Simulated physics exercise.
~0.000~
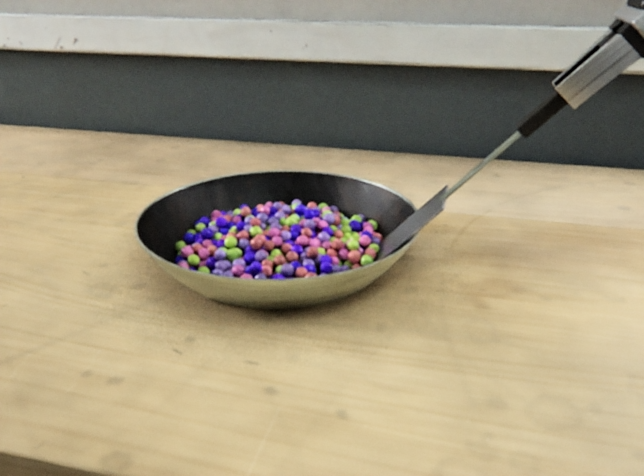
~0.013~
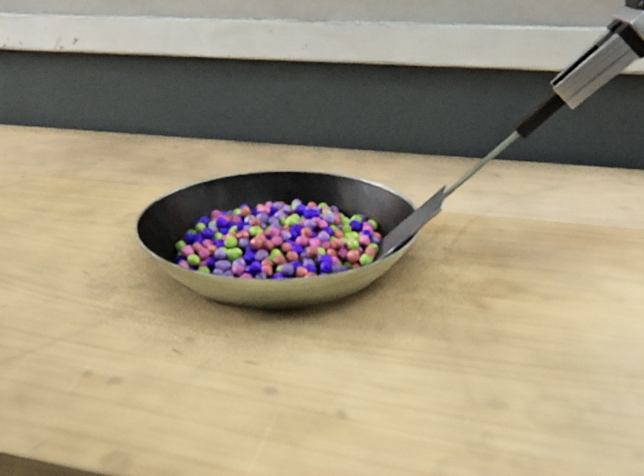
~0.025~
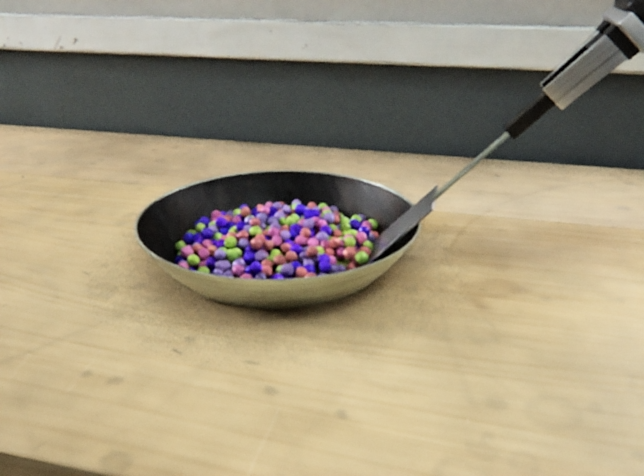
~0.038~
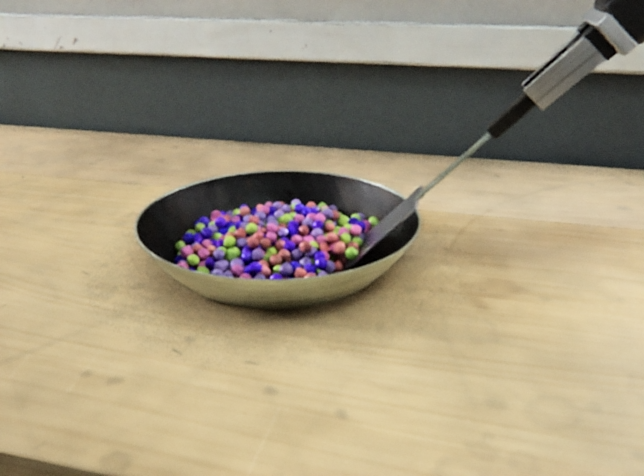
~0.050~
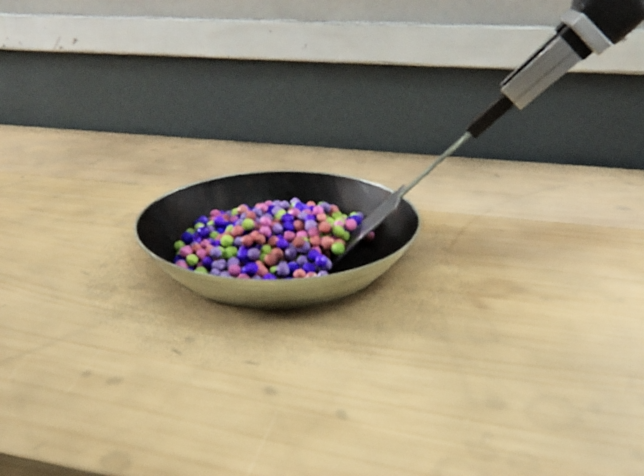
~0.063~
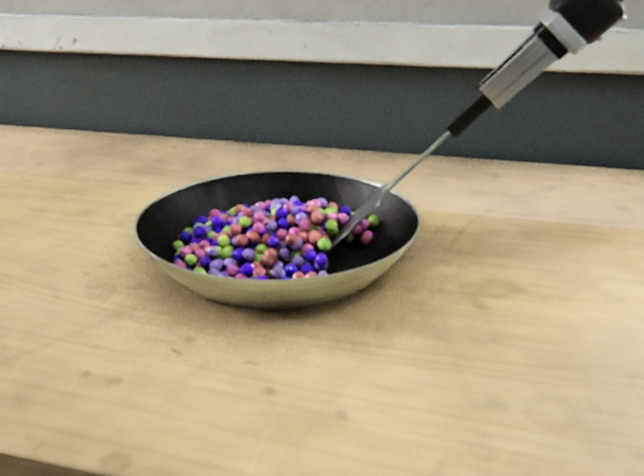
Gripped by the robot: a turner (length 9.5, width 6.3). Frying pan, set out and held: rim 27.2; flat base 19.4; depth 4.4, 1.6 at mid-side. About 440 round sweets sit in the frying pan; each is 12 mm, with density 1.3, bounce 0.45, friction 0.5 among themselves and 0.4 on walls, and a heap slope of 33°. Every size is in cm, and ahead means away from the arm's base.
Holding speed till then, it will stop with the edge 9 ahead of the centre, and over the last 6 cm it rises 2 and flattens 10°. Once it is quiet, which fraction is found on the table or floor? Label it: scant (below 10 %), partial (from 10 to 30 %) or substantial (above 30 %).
Partial (from 10 to 30 %).
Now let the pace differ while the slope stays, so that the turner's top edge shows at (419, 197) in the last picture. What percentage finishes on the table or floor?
Share: Roughly 0 %.
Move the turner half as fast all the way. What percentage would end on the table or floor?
It would be near 5 per cent.
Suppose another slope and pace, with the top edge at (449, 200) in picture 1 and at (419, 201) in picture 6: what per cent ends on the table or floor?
It works out to about 5 %, more or less.
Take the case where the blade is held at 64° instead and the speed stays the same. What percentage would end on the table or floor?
Near 25 %.
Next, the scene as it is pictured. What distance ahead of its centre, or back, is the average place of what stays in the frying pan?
Ahead, by about 3.5 cm.
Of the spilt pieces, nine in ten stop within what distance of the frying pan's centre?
Roughly 45 cm.
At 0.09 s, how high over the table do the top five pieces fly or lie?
Roughly 7 centimetres.
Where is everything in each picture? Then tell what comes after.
The first frame shows turner top edge at (446, 196), sloping 48°; upper third of the load around (283, 233), from x 180 to 375, top at y 205; 442 in the frying pan.
The second frame shows turner top edge at (444, 196), sloping 48°; upper third of the load around (283, 233), from x 180 to 375, top at y 205.
The third frame shows turner top edge at (435, 197), sloping 48°; upper third of the load around (285, 235), from x 180 to 375, top at y 205.
The fourth frame shows turner top edge at (419, 197), sloping 48°; upper third of the load around (293, 233), from x 180 to 375, top at y 205.
The fifth frame shows turner top edge at (401, 196), sloping 48°; upper third of the load around (290, 228), from x 180 to 375, top at y 205.
The sixth frame shows turner top edge at (382, 194), sloping 48°; upper third of the load around (286, 225), from x 180 to 375, top at y 200; 442 in the frying pan.
By 0.09 s, sloping 48°, highest piece 7 above the table; 442 in the frying pan.
By 0.12 s, sloping 46°, highest piece 8 above the table; 442 in the frying pan.
By 0.34 s, sloping 38°, highest piece 6 above the table; 350 in the frying pan, 75 on the table or floor, 17 on the blade or in flight.
By 1.39 s, sloping 38°, highest piece 5 above the table; 348 in the frying pan, 94 on the table or floor.
Final count, 348 in the frying pan, 94 on the table or floor. That is 21 % on the table or floor.
